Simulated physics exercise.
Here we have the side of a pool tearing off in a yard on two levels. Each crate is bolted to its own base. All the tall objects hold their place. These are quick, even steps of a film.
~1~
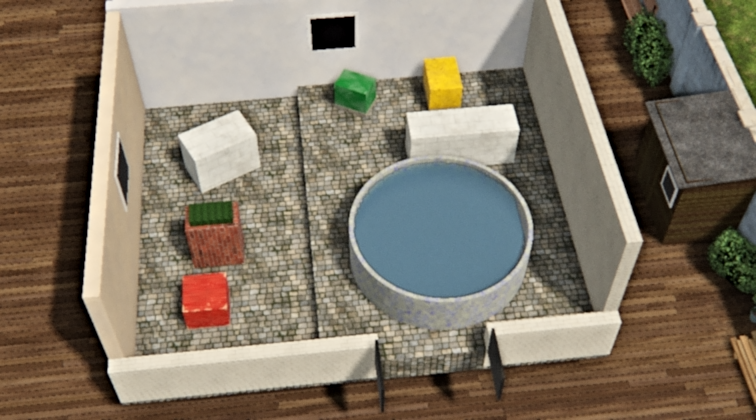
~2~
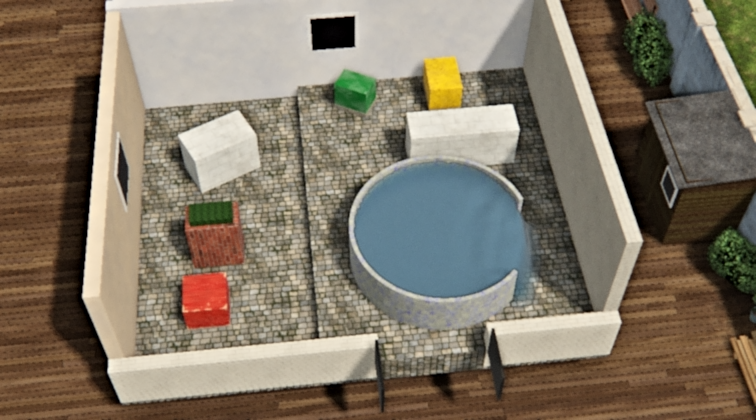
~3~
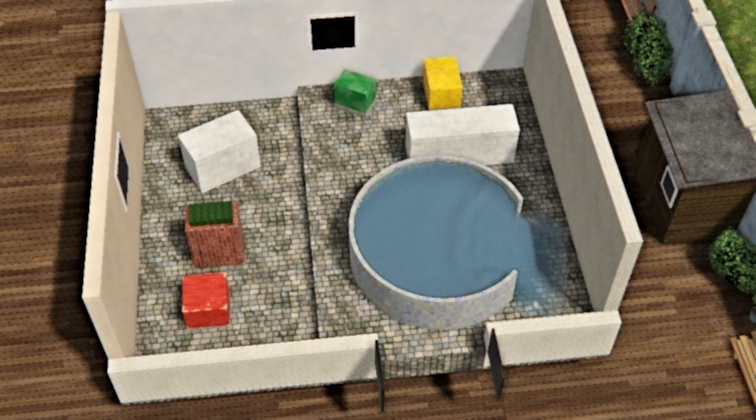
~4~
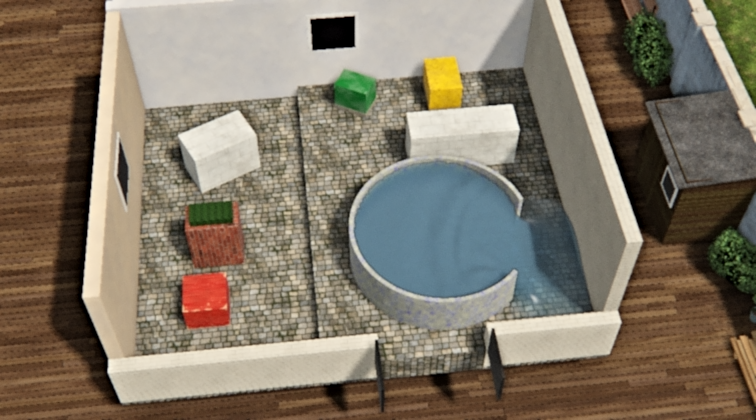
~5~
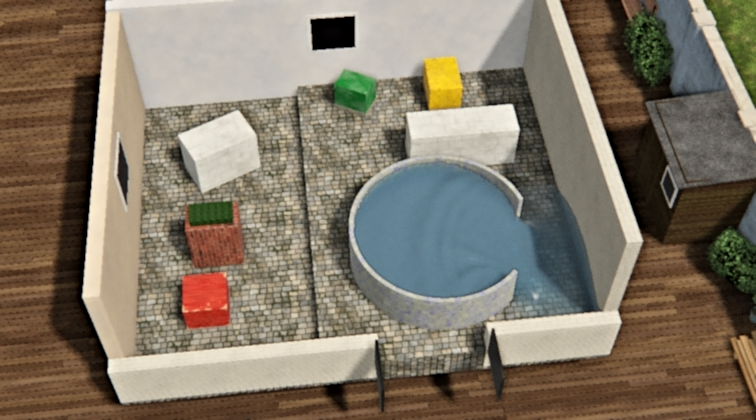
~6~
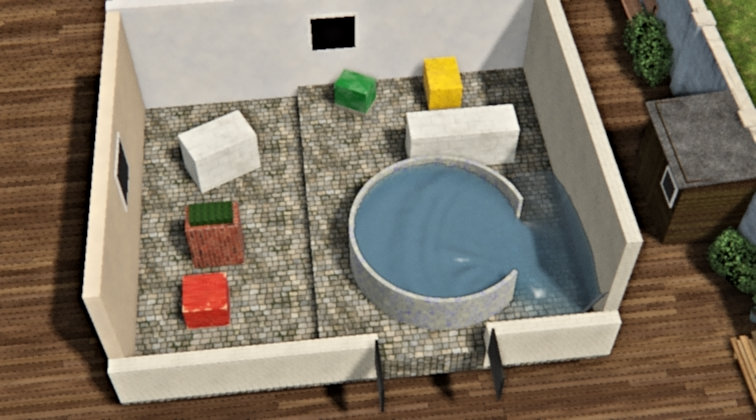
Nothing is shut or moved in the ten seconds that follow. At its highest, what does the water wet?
In the end: The yellow crate is wetted; the green crate is wetted; the red crate is wetted.
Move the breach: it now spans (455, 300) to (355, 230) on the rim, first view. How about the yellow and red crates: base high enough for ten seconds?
The yellow one escapes it, the red one takes water.
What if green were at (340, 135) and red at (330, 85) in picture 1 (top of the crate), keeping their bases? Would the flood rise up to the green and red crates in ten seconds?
In short: Green is topped; red is wetted.
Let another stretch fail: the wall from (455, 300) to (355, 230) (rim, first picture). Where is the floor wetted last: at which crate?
The yellow crate.
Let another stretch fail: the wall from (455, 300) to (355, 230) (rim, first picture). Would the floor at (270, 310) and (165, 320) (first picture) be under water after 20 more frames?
In that order: Under water, under water.
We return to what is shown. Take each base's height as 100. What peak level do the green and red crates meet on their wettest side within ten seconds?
In turn 150 and 210 per cent.
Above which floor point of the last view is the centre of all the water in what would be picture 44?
Around (446, 223).
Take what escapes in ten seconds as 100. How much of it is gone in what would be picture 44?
Roughly 70 per cent.
A moment on, water covers 15 % of the floor; the yellow crate not reached, the green crate not reached, the red crate not reached.
Next, water covers 25 % of the floor; the yellow crate not reached, the green crate not reached, the red crate not reached.
Then, water covers 45 % of the floor; the yellow crate water round its plinth, the green crate water round its plinth, the red crate water round its plinth.
Later, water covers 80 % of the floor; the yellow crate water round its plinth, the green crate water round its plinth, the red crate water round its plinth.
In the end, water covers 90 % of the floor; the yellow crate was topped, the green crate was topped, the red crate was topped.
